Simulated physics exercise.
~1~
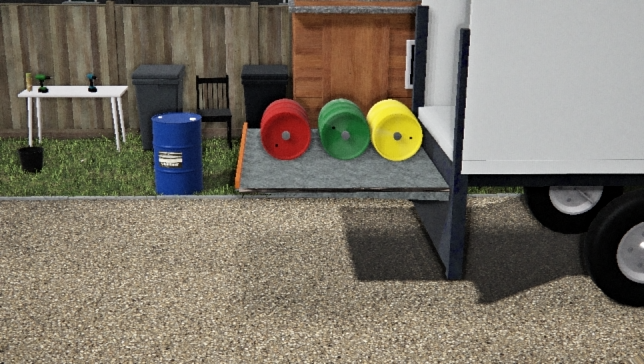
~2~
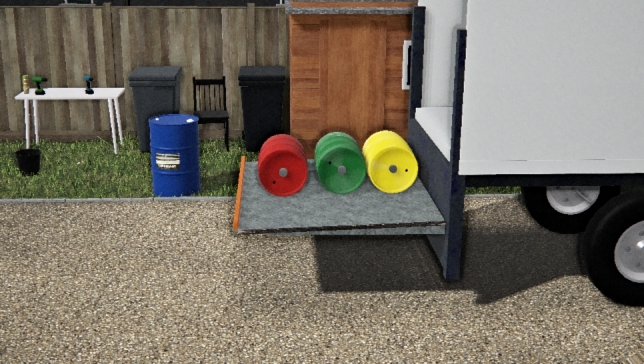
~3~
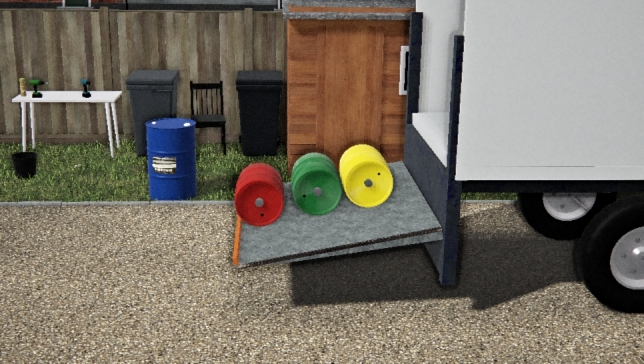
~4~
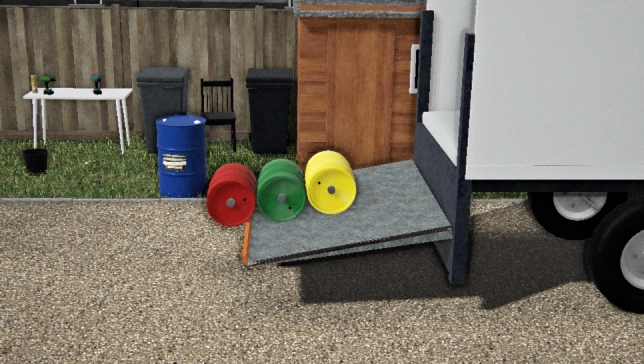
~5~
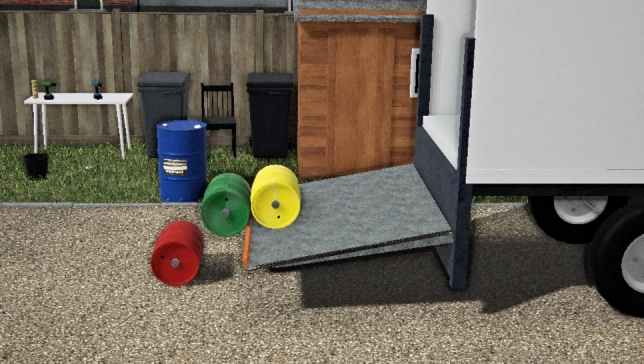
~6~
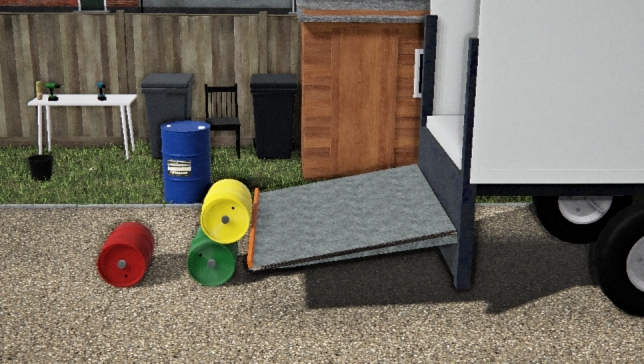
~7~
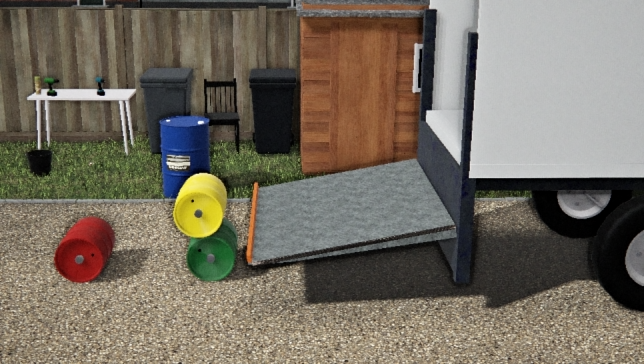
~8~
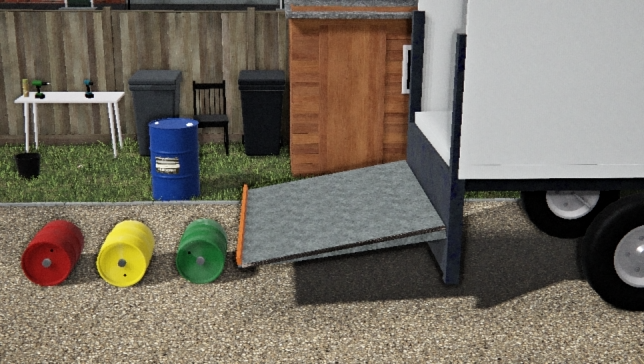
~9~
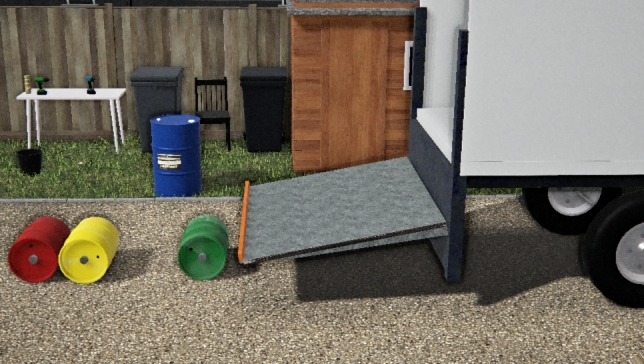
Truck tail lift lowering and tilting, red, green and yellow barrels rolling left over its edge and ending on the gravel.
